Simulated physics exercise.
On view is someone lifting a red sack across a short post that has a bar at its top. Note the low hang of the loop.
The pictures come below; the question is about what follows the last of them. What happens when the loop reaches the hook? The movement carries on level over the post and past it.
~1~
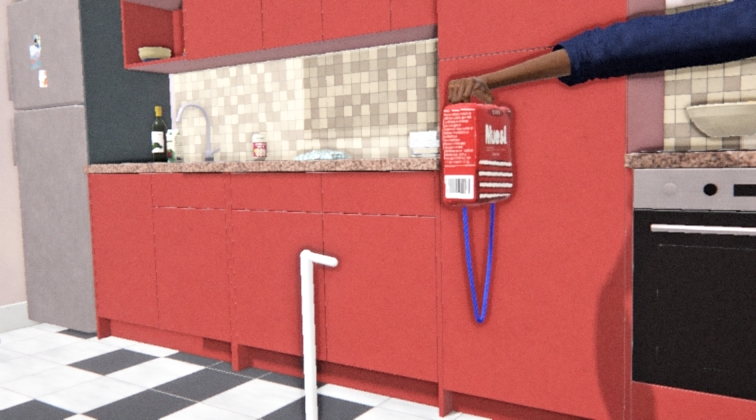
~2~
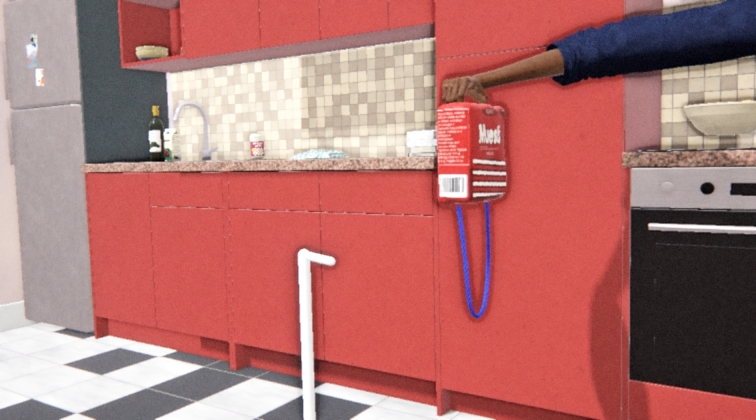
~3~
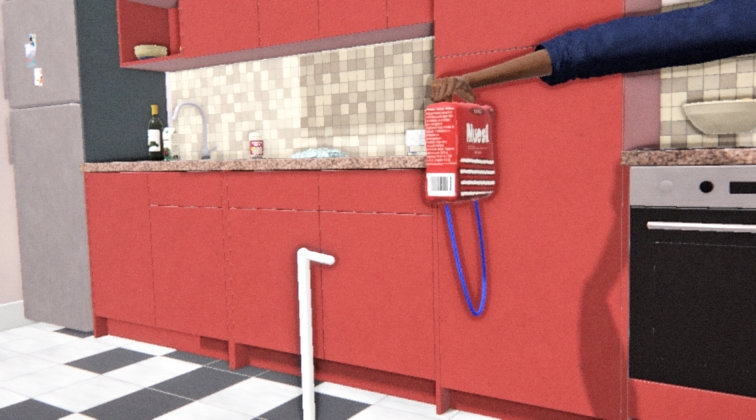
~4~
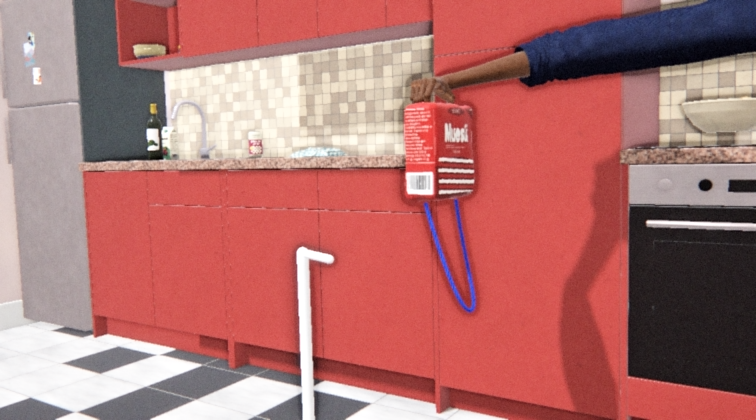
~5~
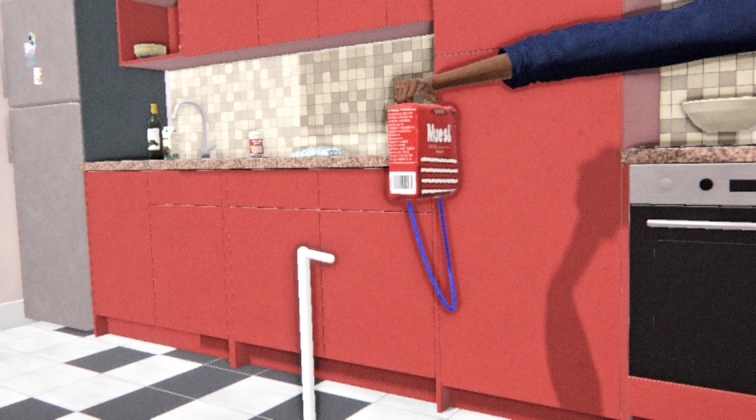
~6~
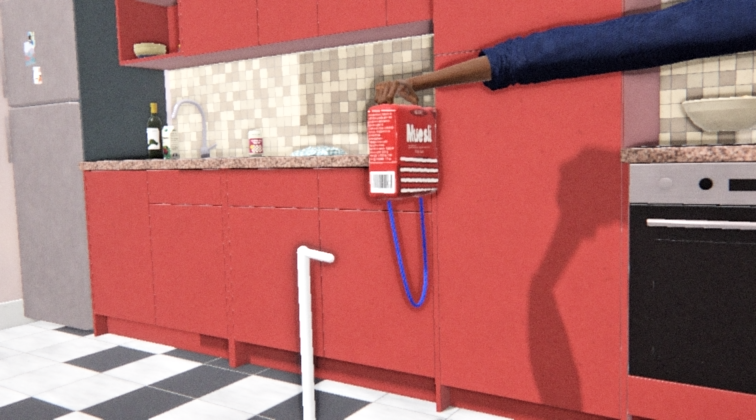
It hooks on.
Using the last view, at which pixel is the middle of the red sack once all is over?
It comes to rest near (245, 156).
Then, 0.22 s on from there, sack nearing the post near (375, 153).
Then, 0.72 s on from there, sack over the post near (315, 154).
Then, 1.16 s on from there, sack past the post near (268, 156).
In the end, sack past the post near (245, 156); loop tight round the post, hand stopped. The red sack gets caught.
